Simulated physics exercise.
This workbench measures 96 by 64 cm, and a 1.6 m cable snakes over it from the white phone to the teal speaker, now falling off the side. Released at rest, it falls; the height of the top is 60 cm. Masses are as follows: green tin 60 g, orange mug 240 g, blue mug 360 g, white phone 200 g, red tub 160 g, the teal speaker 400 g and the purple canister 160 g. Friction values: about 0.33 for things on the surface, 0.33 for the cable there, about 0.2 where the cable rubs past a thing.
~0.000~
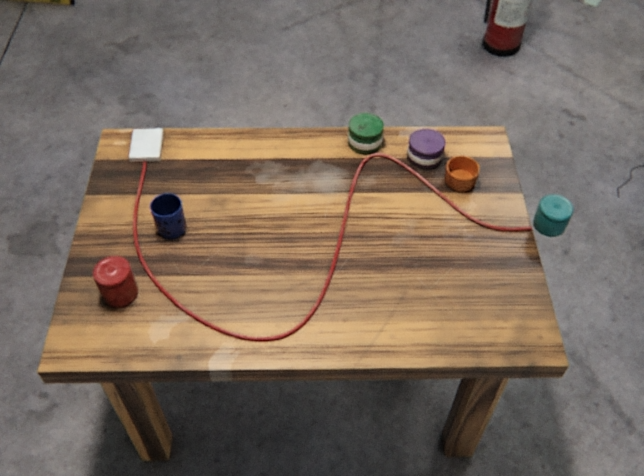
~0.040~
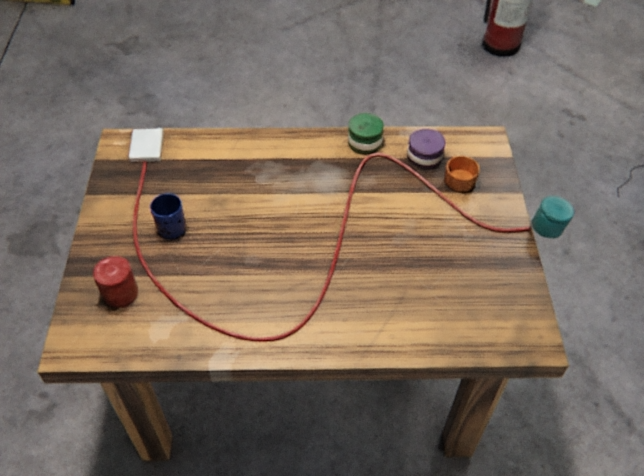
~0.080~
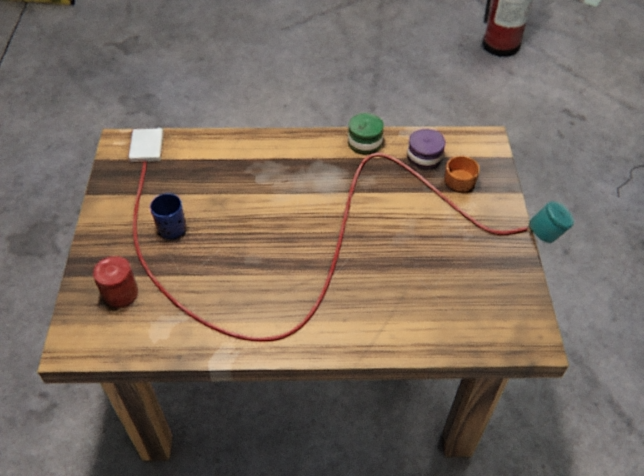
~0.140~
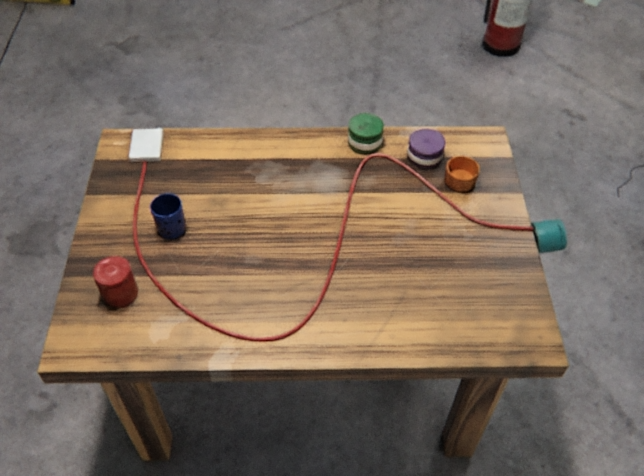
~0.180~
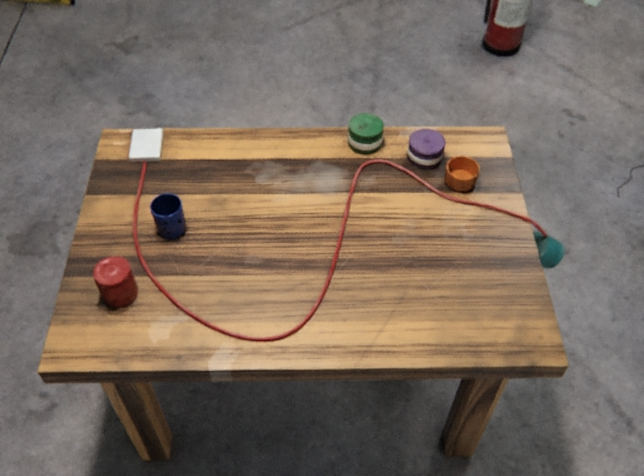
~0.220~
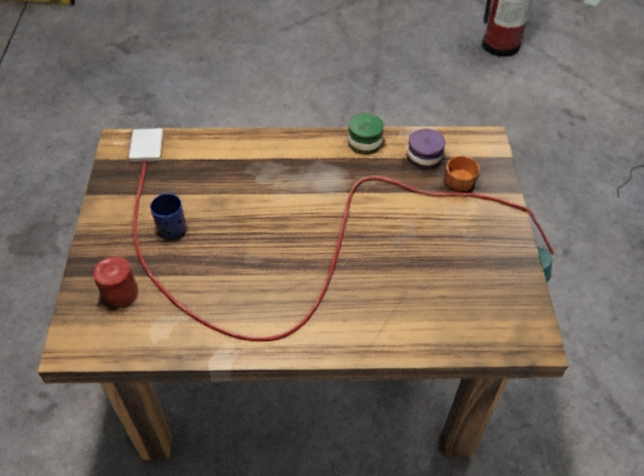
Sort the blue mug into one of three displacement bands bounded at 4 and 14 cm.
Band: Small.
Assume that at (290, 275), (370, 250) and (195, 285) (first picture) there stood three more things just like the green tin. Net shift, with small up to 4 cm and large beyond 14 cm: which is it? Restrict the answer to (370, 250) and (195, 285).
Result, in order: Major / major.
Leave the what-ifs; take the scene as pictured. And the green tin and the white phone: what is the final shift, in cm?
Green tin roughly 0 cm, white phone roughly 2 cm.
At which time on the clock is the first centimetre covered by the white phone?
The white phone gets there close to 0.48 s.
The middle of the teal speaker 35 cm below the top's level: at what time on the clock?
Close to 0.32 s.
At 0.5 s, the cable's tail end at (147, 165); white phone 1 cm off its start, teal speaker over the edge.
At 0.7 s, the cable's tail end at (148, 167); blue mug 1 cm off its start, white phone 2 cm off its start, teal speaker over the edge.
At 1.0 s, the cable's tail end at (148, 167); blue mug 1 cm off its start at (169, 202), white phone 2 cm off its start at (147, 147), teal speaker over the edge.
At 1.2 s, the cable's tail end at (148, 167); blue mug 1 cm off its start, white phone 2 cm off its start, teal speaker over the edge.
At 2.4 s, the cable's tail end at (148, 167); blue mug 1 cm off its start at (169, 202), white phone 2 cm off its start at (147, 147), teal speaker over the edge.
